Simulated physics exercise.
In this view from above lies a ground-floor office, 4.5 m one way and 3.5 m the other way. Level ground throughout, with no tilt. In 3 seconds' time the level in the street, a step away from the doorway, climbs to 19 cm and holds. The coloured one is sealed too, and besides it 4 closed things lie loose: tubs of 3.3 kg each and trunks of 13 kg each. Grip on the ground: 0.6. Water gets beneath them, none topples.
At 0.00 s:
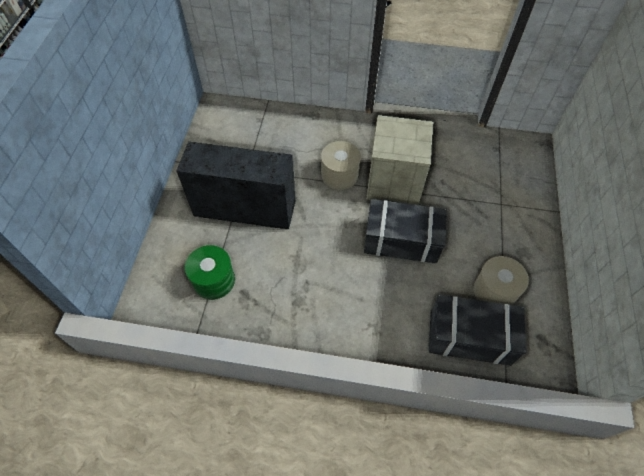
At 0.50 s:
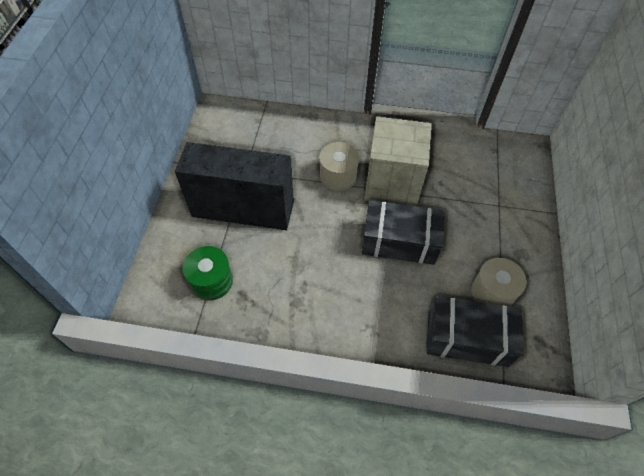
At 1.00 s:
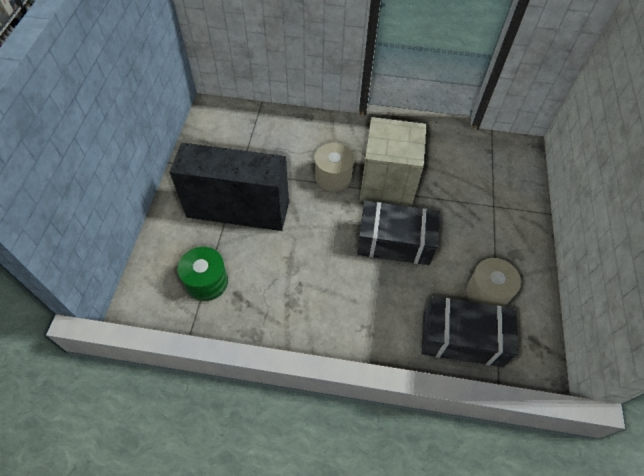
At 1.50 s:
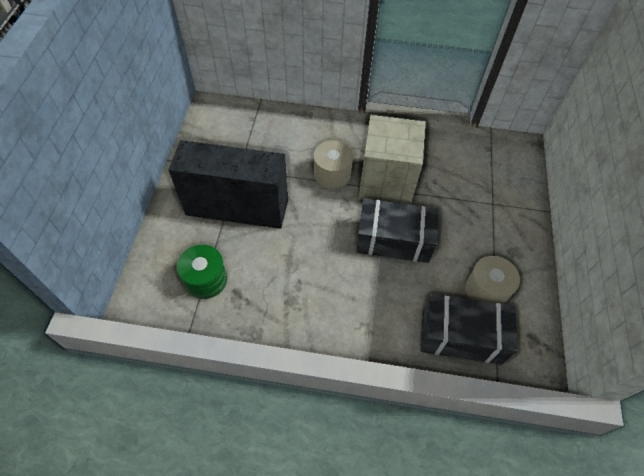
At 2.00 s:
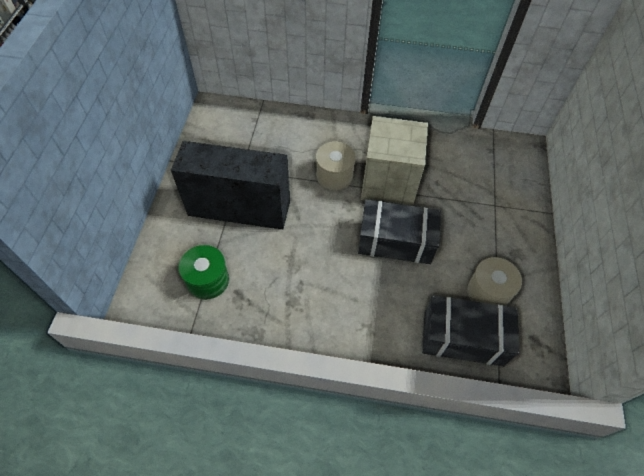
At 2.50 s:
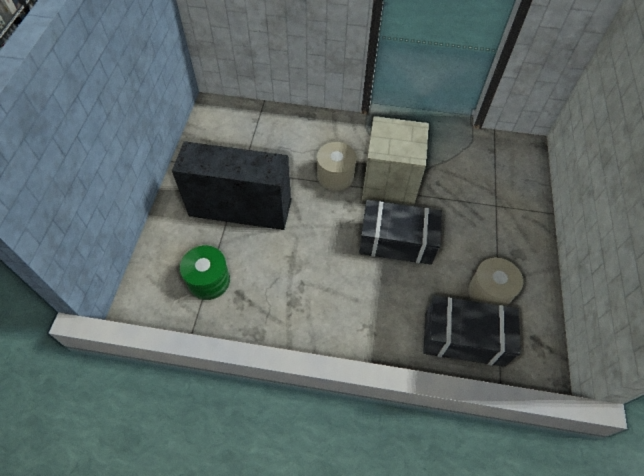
In a ground-floor office seen from above, greenish water spreads over the sandy ground outside and deepens in colour beyond the doorway, while the green tub, pale tubs, dark strapped trunks and other furnishings stay in place.
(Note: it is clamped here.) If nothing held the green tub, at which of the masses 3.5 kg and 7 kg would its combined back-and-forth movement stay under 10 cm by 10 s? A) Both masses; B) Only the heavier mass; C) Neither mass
(C) Neither mass.
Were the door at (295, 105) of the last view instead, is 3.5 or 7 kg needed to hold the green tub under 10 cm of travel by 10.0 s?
Note: Neither mass keeps it.
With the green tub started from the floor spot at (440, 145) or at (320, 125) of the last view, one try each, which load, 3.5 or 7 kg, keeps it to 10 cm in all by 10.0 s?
In that order: No load works; no load works.
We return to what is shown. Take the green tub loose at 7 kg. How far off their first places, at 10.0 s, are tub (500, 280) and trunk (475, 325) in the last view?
Shifts: 250 cm / 250 cm.
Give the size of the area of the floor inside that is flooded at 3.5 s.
Around 3.0 m2 of it.
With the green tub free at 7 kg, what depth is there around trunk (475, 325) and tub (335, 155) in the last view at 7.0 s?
About 6 and 2 cm.
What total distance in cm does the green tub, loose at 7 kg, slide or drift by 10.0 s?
I'd say close to 50 cm in total.
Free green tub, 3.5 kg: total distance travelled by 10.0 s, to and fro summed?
Some 60 centimetres of travel in total.
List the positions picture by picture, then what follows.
The first picture shows the green tub at (208, 265), on the bottom; water covers 0.0 m2; 0 of 5 have shifted.
The second picture shows the green tub at (206, 266), on the bottom; water covers 0.0 m2; 0 of 5 have shifted.
The third picture shows the green tub at (201, 266), on the bottom; water covers 0.0 m2; 0 of 5 have shifted.
The fourth picture shows the green tub at (200, 264) rests on the ground; water covers 0.0 m2; 0 of 5 have shifted.
The fifth picture shows the green tub at (202, 265) rests on the ground; water covers 0.1 m2; 0 of 5 have shifted.
The sixth picture shows the green tub at (203, 265) rests on the ground; 0.8 m2 under water; 0 of 5 have shifted.
After 3.5 s the green tub would be 0 cm from its start with 3.5 kg and 0 cm from its start with 7 kg; 0 cm of water round it then.
After 4.5 s the green tub would be 0 cm from its start with 3.5 kg and 0 cm from its start with 7 kg; 0 cm of water round it then.
After 7.0 s the green tub would be 0 cm from its start with 3.5 kg and 0 cm from its start with 7 kg; 1 cm of water round it then.
After 10.0 s the green tub would be 62 cm from its start with 3.5 kg and 50 cm from its start with 7 kg; 9 cm of water round it then.
